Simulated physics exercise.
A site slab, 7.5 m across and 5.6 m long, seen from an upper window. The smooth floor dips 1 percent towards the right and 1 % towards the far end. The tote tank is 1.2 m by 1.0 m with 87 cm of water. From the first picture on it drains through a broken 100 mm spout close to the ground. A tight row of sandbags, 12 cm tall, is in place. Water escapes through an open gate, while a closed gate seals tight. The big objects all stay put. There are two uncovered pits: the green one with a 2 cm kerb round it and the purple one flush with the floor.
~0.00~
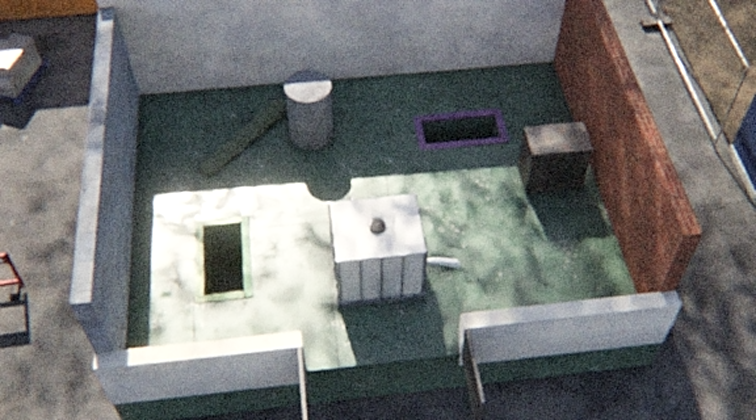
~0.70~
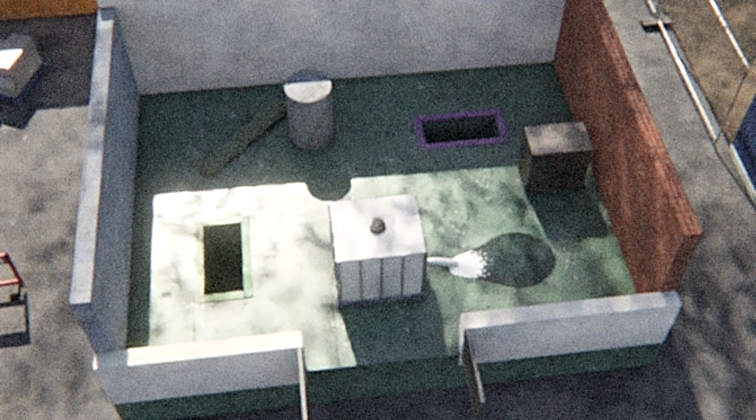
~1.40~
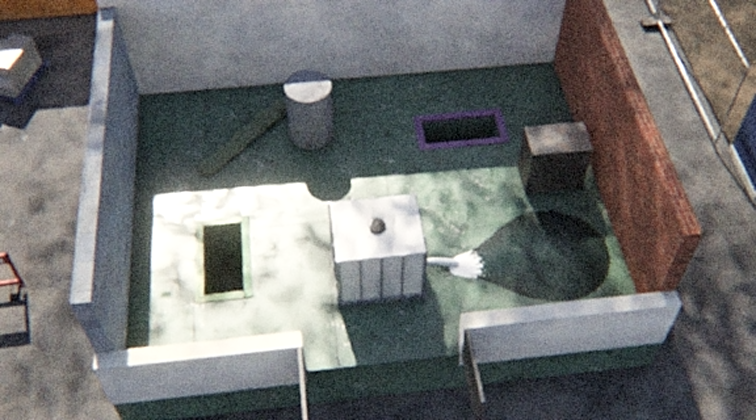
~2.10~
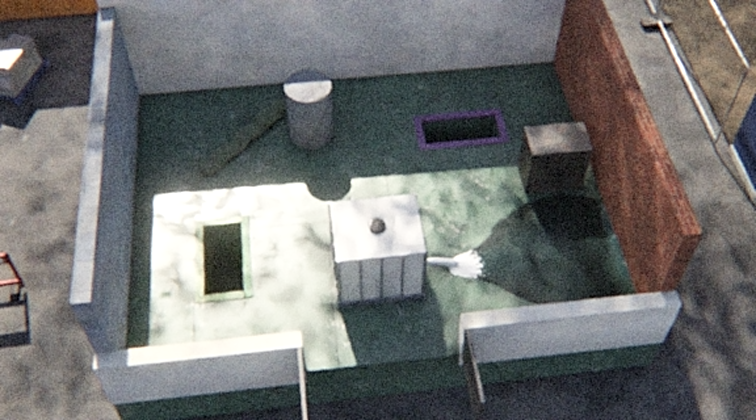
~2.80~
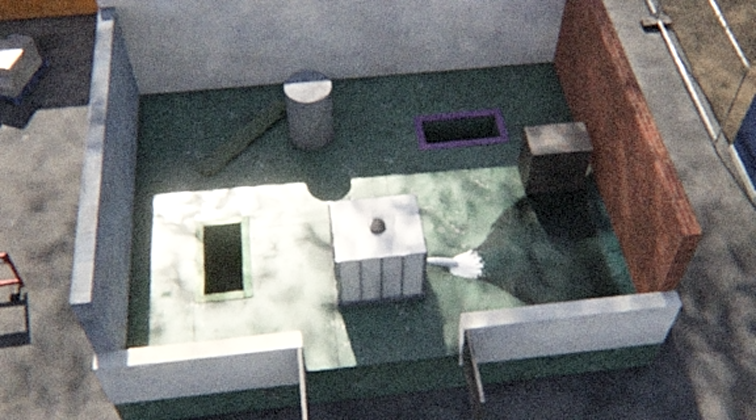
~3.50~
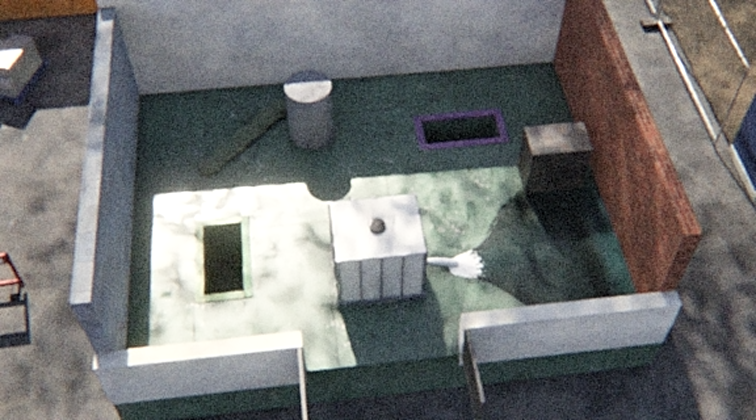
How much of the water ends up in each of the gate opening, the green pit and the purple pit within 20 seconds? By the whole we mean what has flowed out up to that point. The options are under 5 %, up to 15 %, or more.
Gate opening, under 5 %; green pit, less than 5 %; purple pit, from 5 to 15 %.
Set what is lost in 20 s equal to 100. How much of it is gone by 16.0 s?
Share gone: Close to 35 %.
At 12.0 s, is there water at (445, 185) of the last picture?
Soaked.
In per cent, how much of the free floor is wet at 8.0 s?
Something like 20 percent is wet.
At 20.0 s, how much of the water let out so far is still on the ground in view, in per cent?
Roughly 90 per cent.
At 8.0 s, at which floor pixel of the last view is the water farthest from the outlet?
The front reaches farthest at about (547, 62).
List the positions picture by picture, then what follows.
In the first picture, the jet has just started at (436, 262); the ground is still dry.
In the second picture, the jet leaves at (436, 262); the sheet reaches (552, 263), 2.1 m away, and wets 1.0 m2.
In the third picture, the jet leaves at (436, 262); the sheet reaches (598, 236), 2.9 m away, and wets 2.5 m2.
In the fourth picture, from the spout at (436, 262) the water has spread over 3.7 m2; its tip is at (602, 205), and it is 1.1 cm deep on average.
In the fifth picture, the jet leaves at (436, 262); the sheet reaches (591, 175), 3.5 m away, and wets 4.2 m2.
In the sixth picture, from the spout at (436, 262) the water has spread over 4.6 m2; its tip is at a hidden place, and it is 1.1 cm deep on average.
After 5.0 s water covers 15 % of the floor and is deepest (5 cm) near (466, 265); gone so far, the gate opening 0 %, the green pit 0 %, the purple pit 0 %.
After 8.0 s water covers 20 % of the floor and is deepest (6 cm) near (618, 260); gone so far, the gate opening 0 %, the green pit 0 %, the purple pit 0 %.
After 12.0 s water covers 35 % of the floor and is deepest (6 cm) near (625, 280); gone so far, the gate opening 0 %, the green pit 0 %, the purple pit 1 %.
After 16.0 s water covers 40 % of the floor and is deepest (8 cm) near (618, 260); gone so far, the gate opening 0 %, the green pit 0 %, the purple pit 4 %.
After 20.0 s water covers 45 % of the floor and is deepest (7 cm) near (618, 260); gone so far, the gate opening 0 %, the green pit 0 %, the purple pit 10 %.
